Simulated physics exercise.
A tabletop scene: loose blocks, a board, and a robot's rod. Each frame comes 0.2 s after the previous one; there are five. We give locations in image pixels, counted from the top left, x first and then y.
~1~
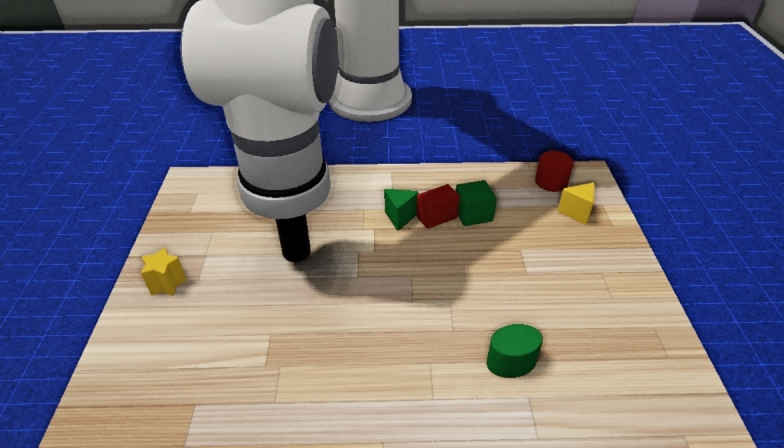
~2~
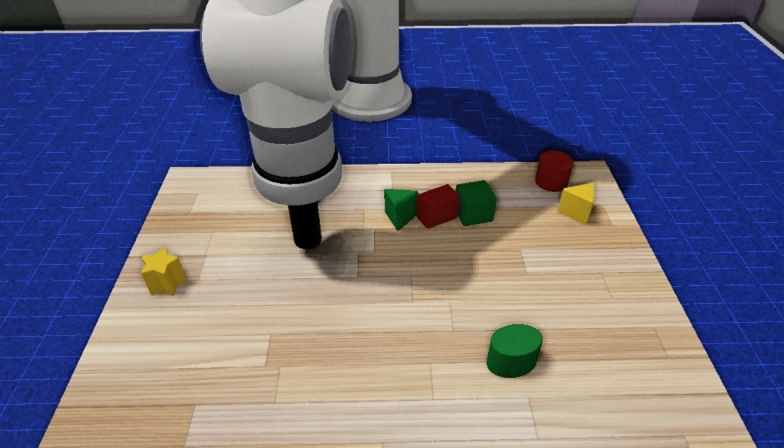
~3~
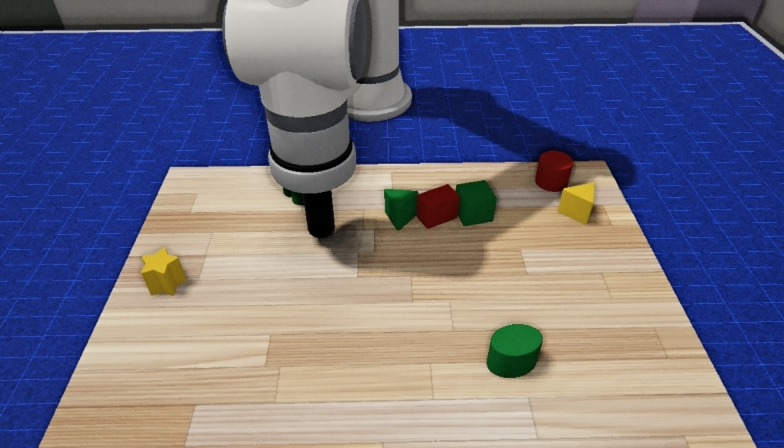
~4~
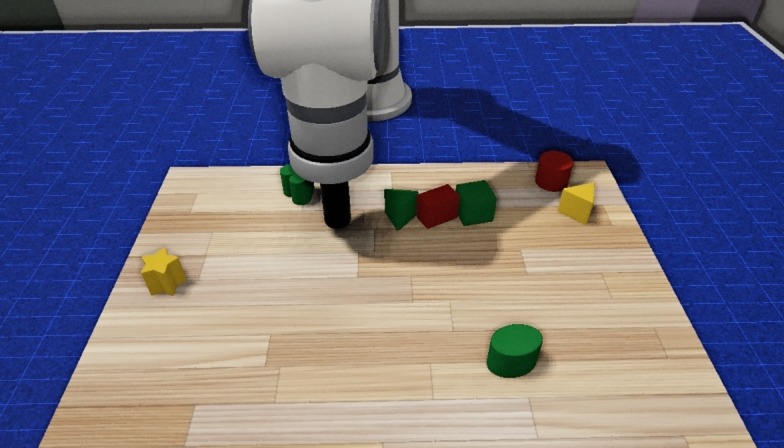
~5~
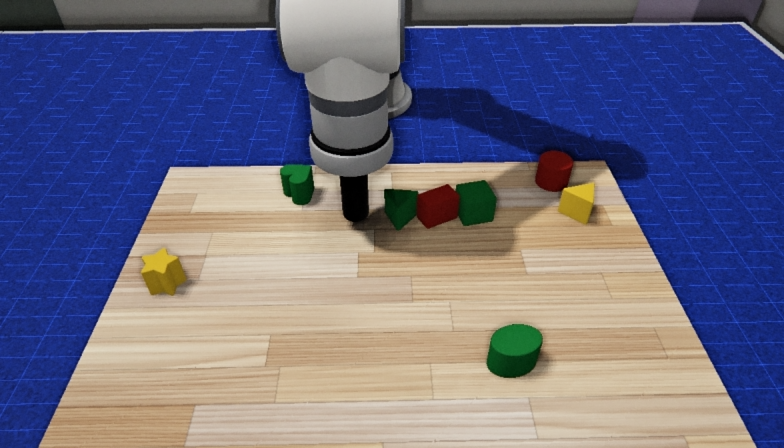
On a wooden tabletop scattered with green, red and yellow blocks, a robot arm moved its black rod a short way right and slightly back, nearing a still row of three blocks.
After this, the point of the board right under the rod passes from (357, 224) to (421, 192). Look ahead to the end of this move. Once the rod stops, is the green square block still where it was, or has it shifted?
Once the path is done, it remains where it sat before.
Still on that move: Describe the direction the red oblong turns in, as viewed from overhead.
Looking down, it rotates anti-clockwise.
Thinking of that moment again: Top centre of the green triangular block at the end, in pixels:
Its top middle: (420, 189).
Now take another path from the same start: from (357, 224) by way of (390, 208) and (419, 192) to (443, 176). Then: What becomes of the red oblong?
Gets moved.
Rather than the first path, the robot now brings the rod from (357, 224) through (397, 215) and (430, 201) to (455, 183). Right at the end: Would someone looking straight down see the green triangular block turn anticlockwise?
The answer is no.
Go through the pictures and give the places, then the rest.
Rod's lower end (297, 254); green triangular block (400, 195); red oblong (439, 194); green square block (476, 191), in the first frame.
Rod (308, 241); blocks still, in the second frame.
Rod (322, 230); blocks still, in the third frame.
Rod (338, 221); blocks still, in the fourth frame.
Rod (356, 215); green triangular block (400, 195); red oblong (439, 194); green square block (476, 191), in the fifth frame.
On the path given first. One third of the way, rod (379, 203); green triangular block (404, 195), turned 15° clockwise; red oblong (441, 195).
Two thirds of the way, rod (401, 193); green triangular block (417, 190), turned 80° clockwise; red oblong (444, 200), turned 25° anticlockwise.
At the end, rod (422, 183); green triangular block (420, 189), turned 90° clockwise; red oblong (444, 200), turned 30° anticlockwise; green square block still.
